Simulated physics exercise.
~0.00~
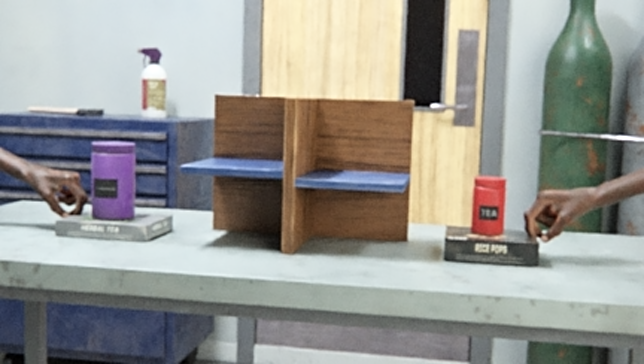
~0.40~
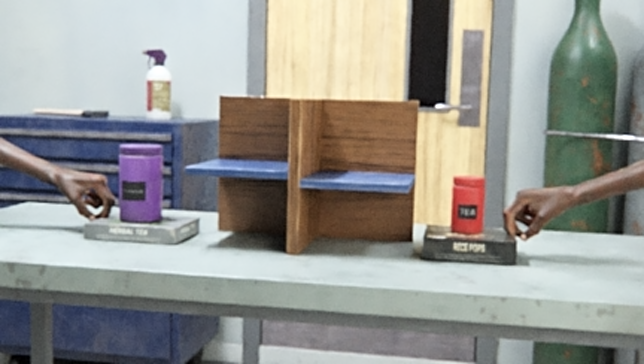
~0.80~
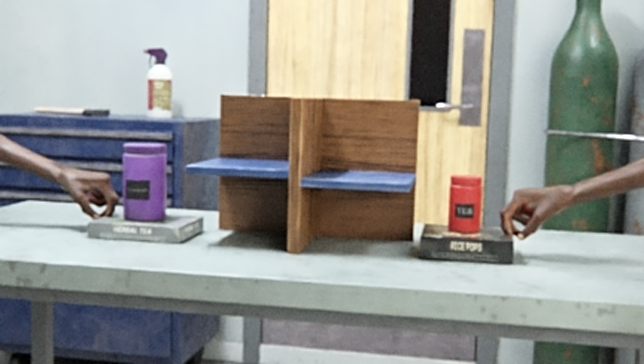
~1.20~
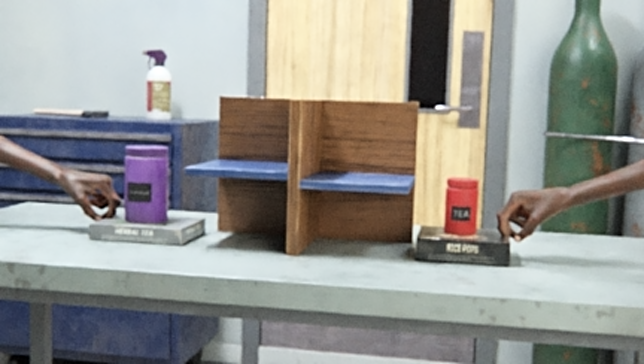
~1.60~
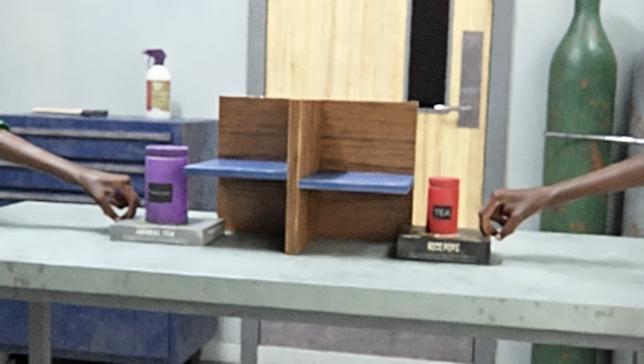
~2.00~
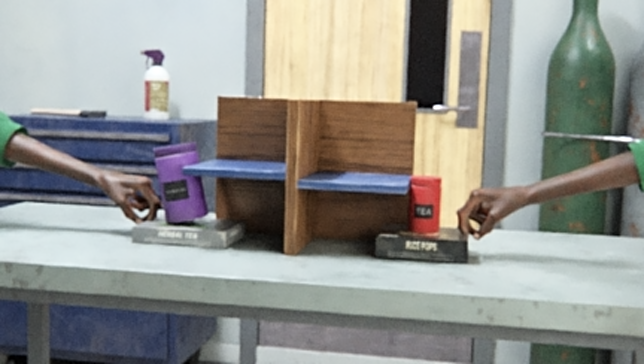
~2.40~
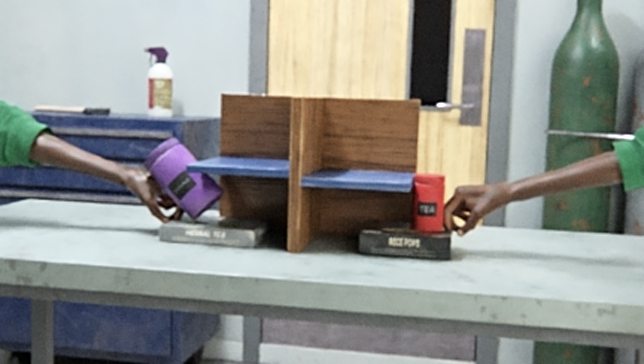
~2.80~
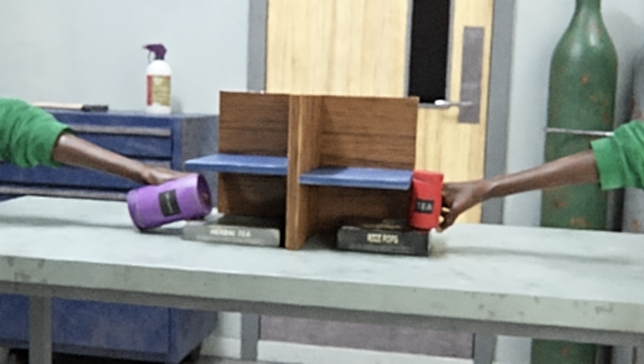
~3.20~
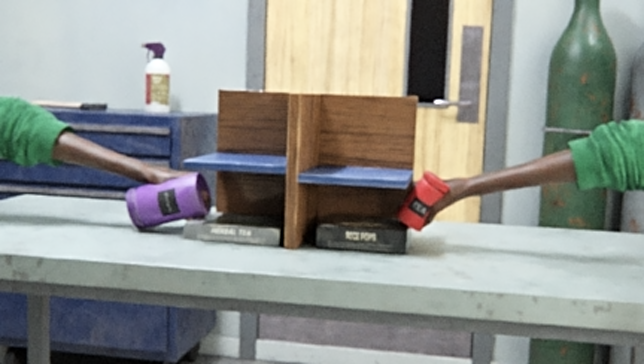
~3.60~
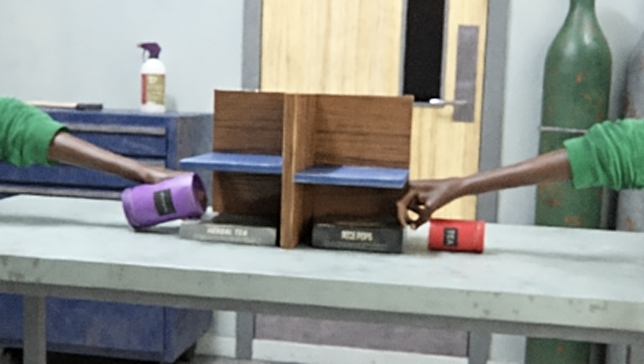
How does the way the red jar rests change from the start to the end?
At the start the red jar stands upright on the black packet, and by the end it lies on its side on the table to the right of the rack.
